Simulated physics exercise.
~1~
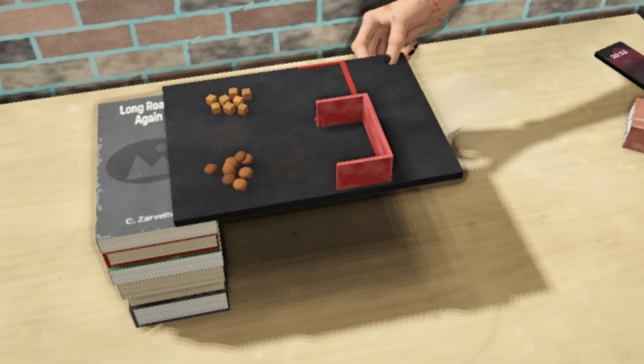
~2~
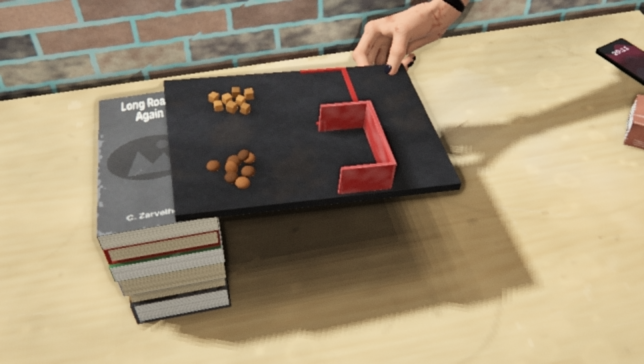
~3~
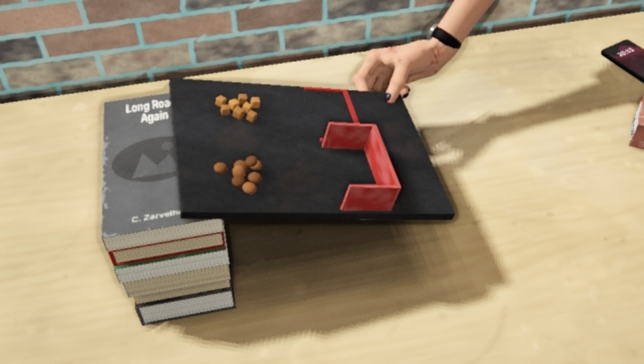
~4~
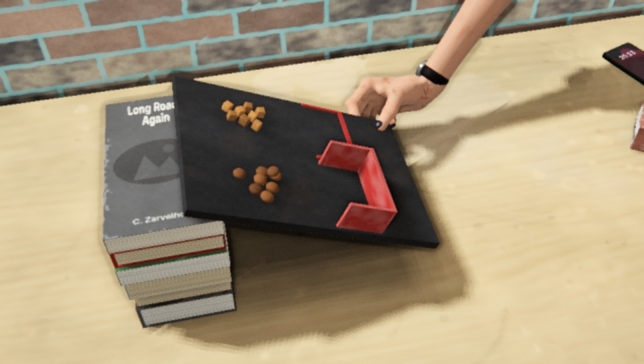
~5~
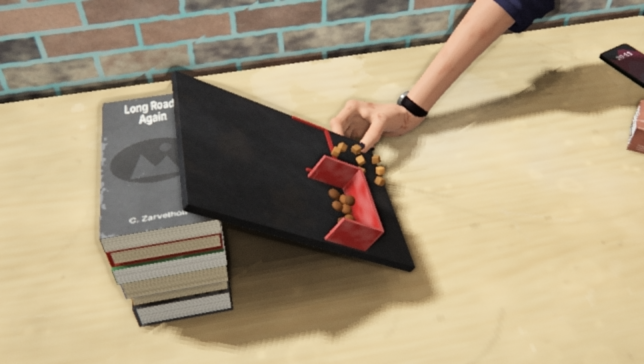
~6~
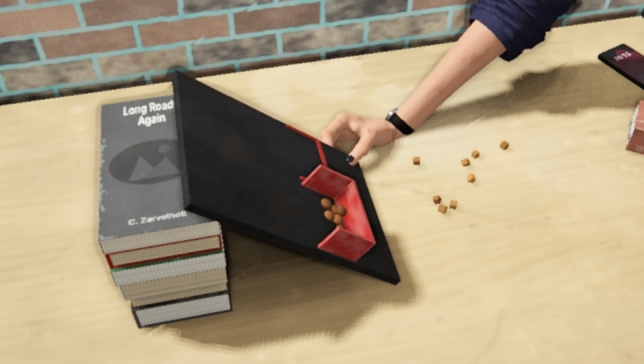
At first, a dark board lies level, its left end on a stack of books and its right end held up by a hand, with a cluster of small tan cubes at the back and brown balls at the front. The hand begins lowering its end, and the board tilts down to the right. As the slope steepens, both clusters slide towards the red strips. The balls gather inside the tall red bracket, while the cubes pass the low strip beside the hand. Finally, the board rests steeply, the balls held behind their barrier and the cubes scattered across the table.
